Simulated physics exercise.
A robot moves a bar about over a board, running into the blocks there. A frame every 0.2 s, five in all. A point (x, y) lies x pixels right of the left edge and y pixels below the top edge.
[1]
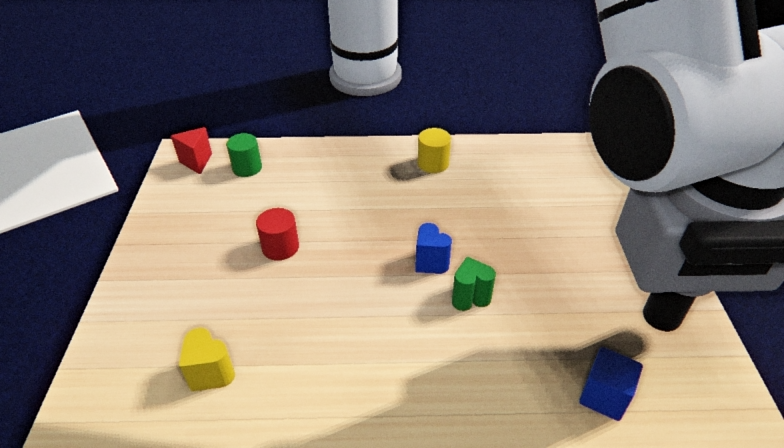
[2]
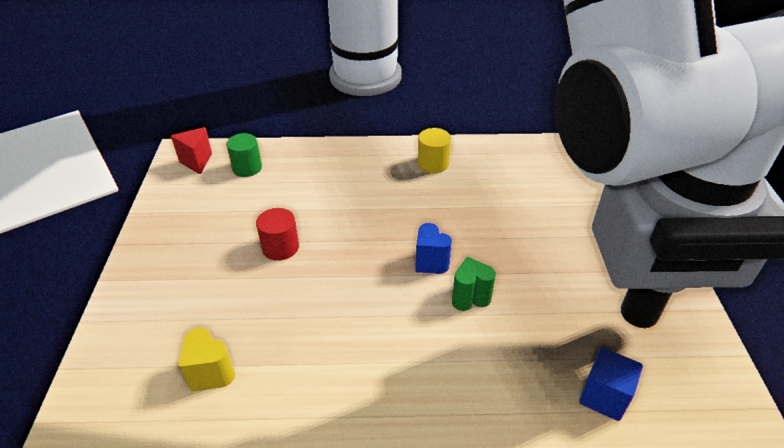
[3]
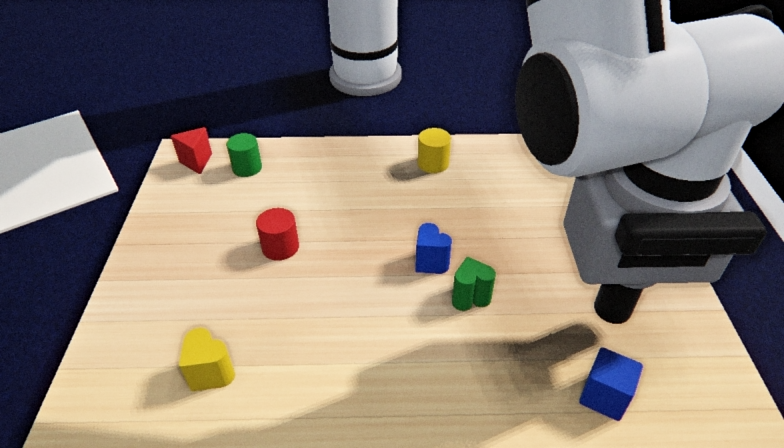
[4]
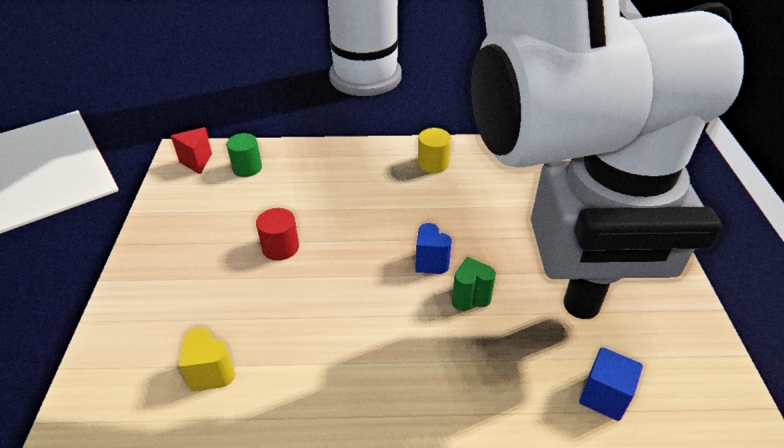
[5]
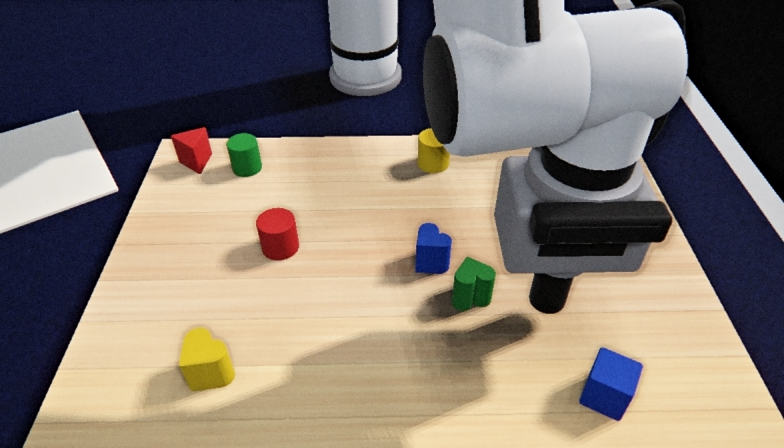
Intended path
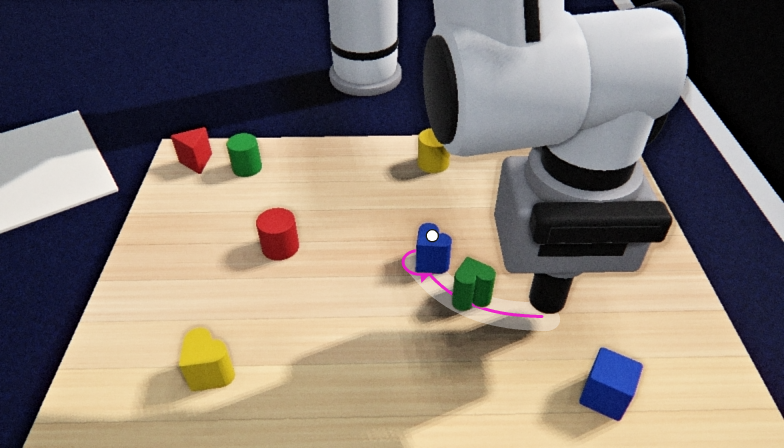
On a pale wooden board scattered with red, green, yellow and blue blocks, a robot arm holds a dark bar at the right, above the blue cube. The arm sweeps the bar steadily left, bringing it near the green heart, while every block stays still.
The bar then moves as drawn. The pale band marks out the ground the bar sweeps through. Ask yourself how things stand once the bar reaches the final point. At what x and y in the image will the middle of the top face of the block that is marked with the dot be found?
The centre of its top will be at (415, 211).
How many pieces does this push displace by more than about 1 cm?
The number of blocks that move over 1 cm is two.
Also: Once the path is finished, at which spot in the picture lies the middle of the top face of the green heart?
In the picture, it is at (393, 243).
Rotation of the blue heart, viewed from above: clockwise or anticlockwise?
Top view: Clockwise.
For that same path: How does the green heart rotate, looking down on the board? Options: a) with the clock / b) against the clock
Answer: B.
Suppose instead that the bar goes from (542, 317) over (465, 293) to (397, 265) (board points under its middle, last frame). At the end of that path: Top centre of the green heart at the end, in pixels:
So, by the moment the path ends, you'll find the top centre of the green heart at (377, 254).
The line goes from (542, 317) over (492, 311) and (448, 291) to (419, 262); the dot is on the blue heart.
The first path, step by step. One third of the way, bar (493, 295); green heart (461, 267).
Two thirds of the way, bar (448, 275); blue heart (431, 233); green heart (415, 254), turned 20° anticlockwise.
At the end, bar (420, 247); blue heart (415, 211), turned 30° clockwise; green heart (393, 243), turned 100° anticlockwise; blue square unmoved.
